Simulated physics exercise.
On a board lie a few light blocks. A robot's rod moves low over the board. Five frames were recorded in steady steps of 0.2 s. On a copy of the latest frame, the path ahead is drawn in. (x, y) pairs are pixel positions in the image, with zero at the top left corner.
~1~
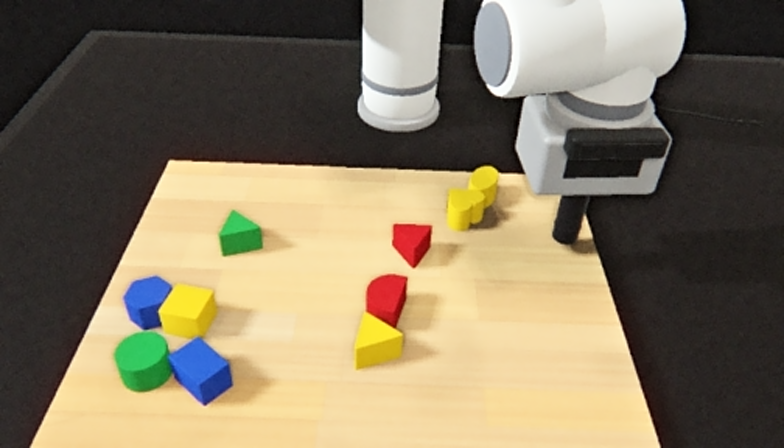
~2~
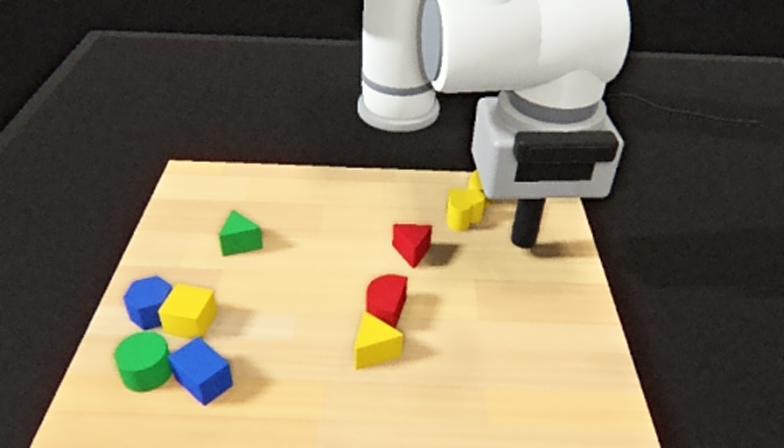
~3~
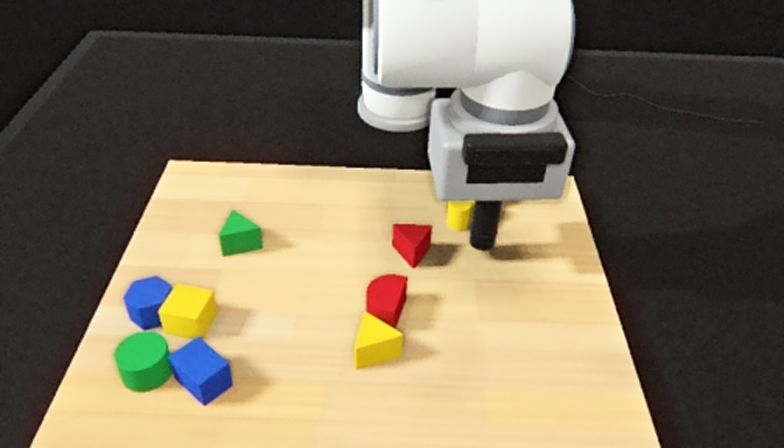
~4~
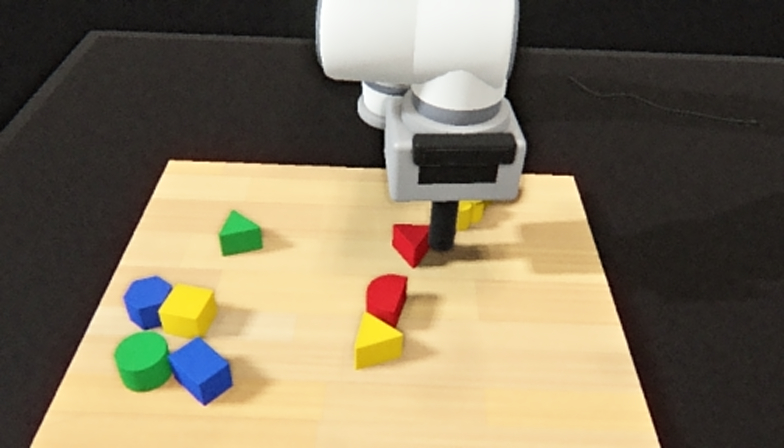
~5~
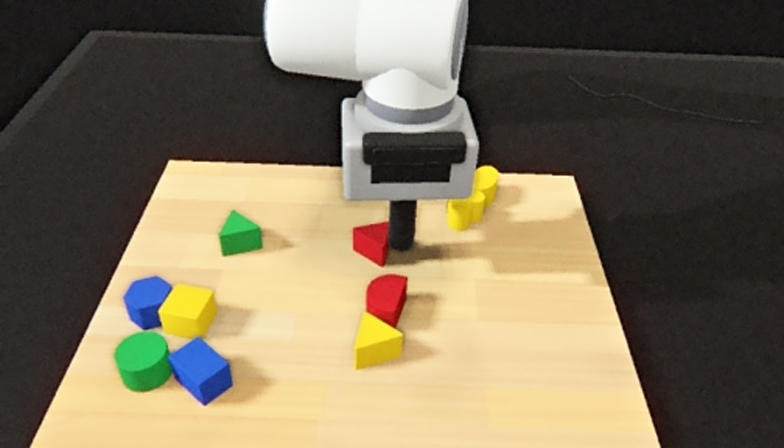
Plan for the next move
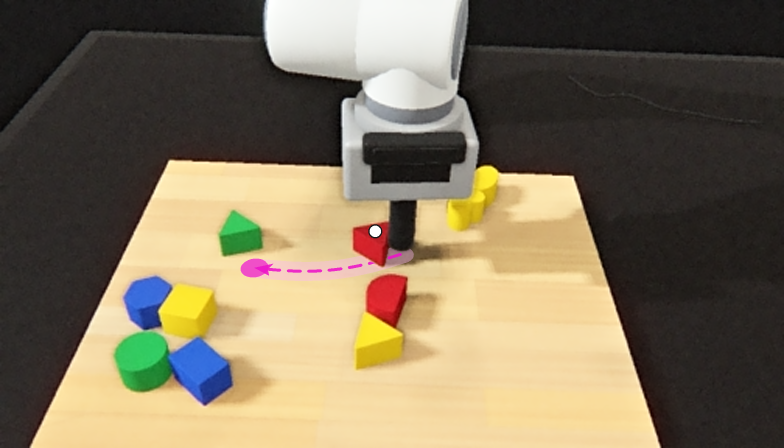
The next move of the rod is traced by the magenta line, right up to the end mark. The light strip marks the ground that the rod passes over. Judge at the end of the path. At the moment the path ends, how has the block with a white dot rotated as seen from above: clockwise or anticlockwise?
From above, the block with a white dot will be seen to turn clockwise.
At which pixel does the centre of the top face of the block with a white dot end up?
If I read the scene right, the answer is (324, 231).
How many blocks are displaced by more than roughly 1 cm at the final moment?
1 block.
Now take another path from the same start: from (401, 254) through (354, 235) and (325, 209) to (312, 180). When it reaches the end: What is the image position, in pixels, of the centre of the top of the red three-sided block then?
The red three-sided block ends near (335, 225).
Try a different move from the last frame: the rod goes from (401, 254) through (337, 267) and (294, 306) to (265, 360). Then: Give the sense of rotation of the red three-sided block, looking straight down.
Answer: With the clock.
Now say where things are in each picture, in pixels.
The first picture shows lower end of the rod (565, 238), tops of blocks, green three-sided block (237, 224), red three-sided block (413, 232).
The second picture shows rod (523, 241), blocks as before.
The third picture shows rod (482, 244), blocks as before.
The fourth picture shows rod (441, 244), blocks as before.
The fifth picture shows rod (401, 244), green three-sided block (237, 224), red three-sided block (375, 231).
The drawn path runs from (401, 254) over (355, 267) and (305, 271) to (255, 268); the dot is on the red three-sided block.
The first path, step by step. One third of the way, rod (353, 256); red three-sided block (335, 233), turned 45° clockwise.
Two thirds of the way, rod (303, 260); red three-sided block (324, 231), turned 75° clockwise.
At the end, rod (253, 257); green three-sided block not moved; red three-sided block (324, 231), turned 75° clockwise.
